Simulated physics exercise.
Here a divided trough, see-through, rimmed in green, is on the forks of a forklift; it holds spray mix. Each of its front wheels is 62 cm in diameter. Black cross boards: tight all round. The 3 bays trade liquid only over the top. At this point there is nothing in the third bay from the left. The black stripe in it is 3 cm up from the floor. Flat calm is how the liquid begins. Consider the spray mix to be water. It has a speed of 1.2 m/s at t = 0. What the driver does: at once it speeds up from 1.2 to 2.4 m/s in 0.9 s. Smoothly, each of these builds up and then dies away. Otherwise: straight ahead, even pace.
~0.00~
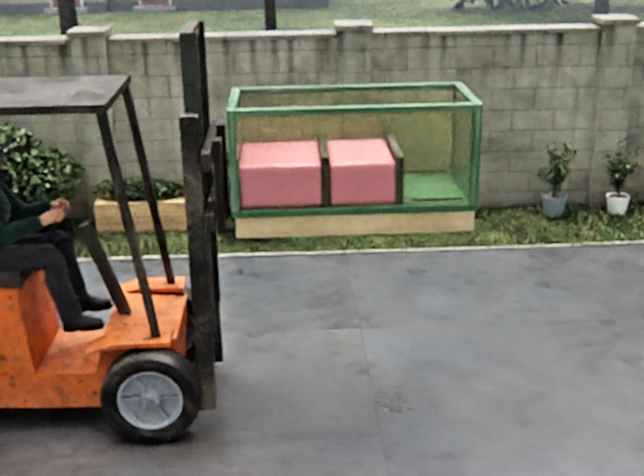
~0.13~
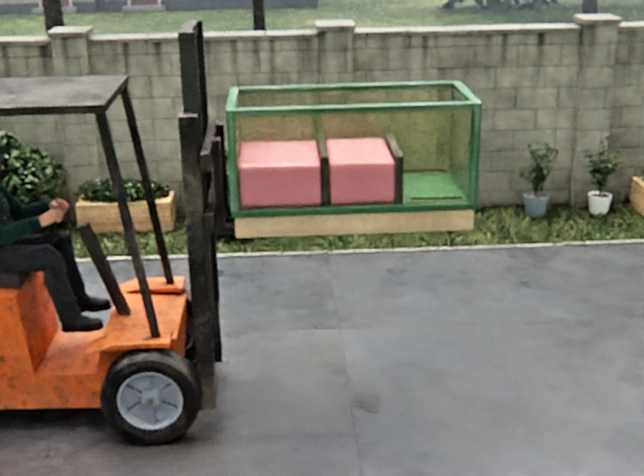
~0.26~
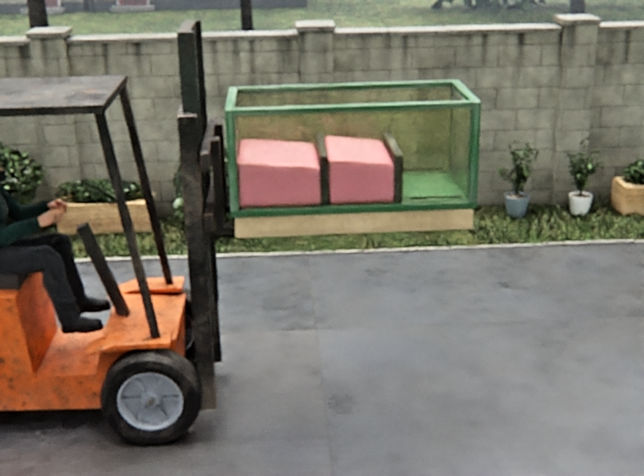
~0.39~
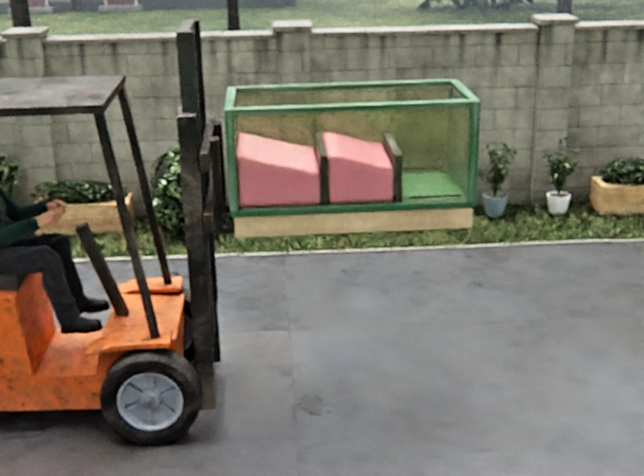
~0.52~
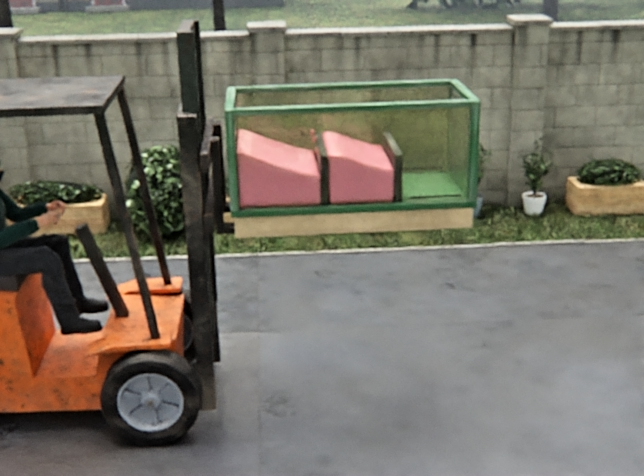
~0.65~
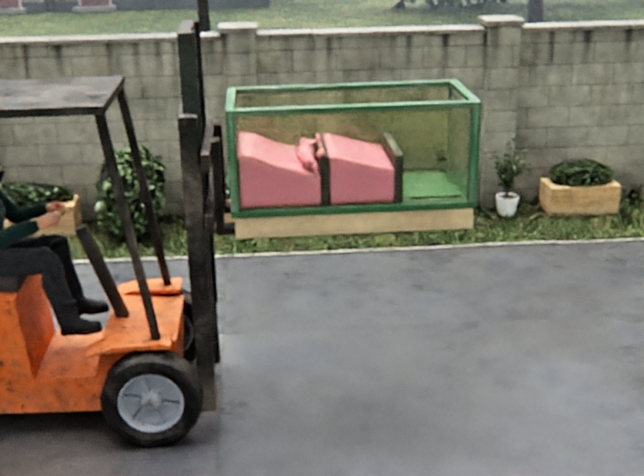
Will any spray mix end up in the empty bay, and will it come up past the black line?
No, none gets in.
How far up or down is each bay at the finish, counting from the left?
From the left: 0, 0, 0.
Then, 0.95 s in, the bays hold 27, 27, 0 cm, left to right.
Then, 1.45 s in, the bays hold 27, 27, 0 cm, left to right.
Then, 1.95 s in, the bays hold 27, 27, 0 cm, left to right.
Then, 3.88 s in, the bays hold 27, 27, 0 cm, left to right.
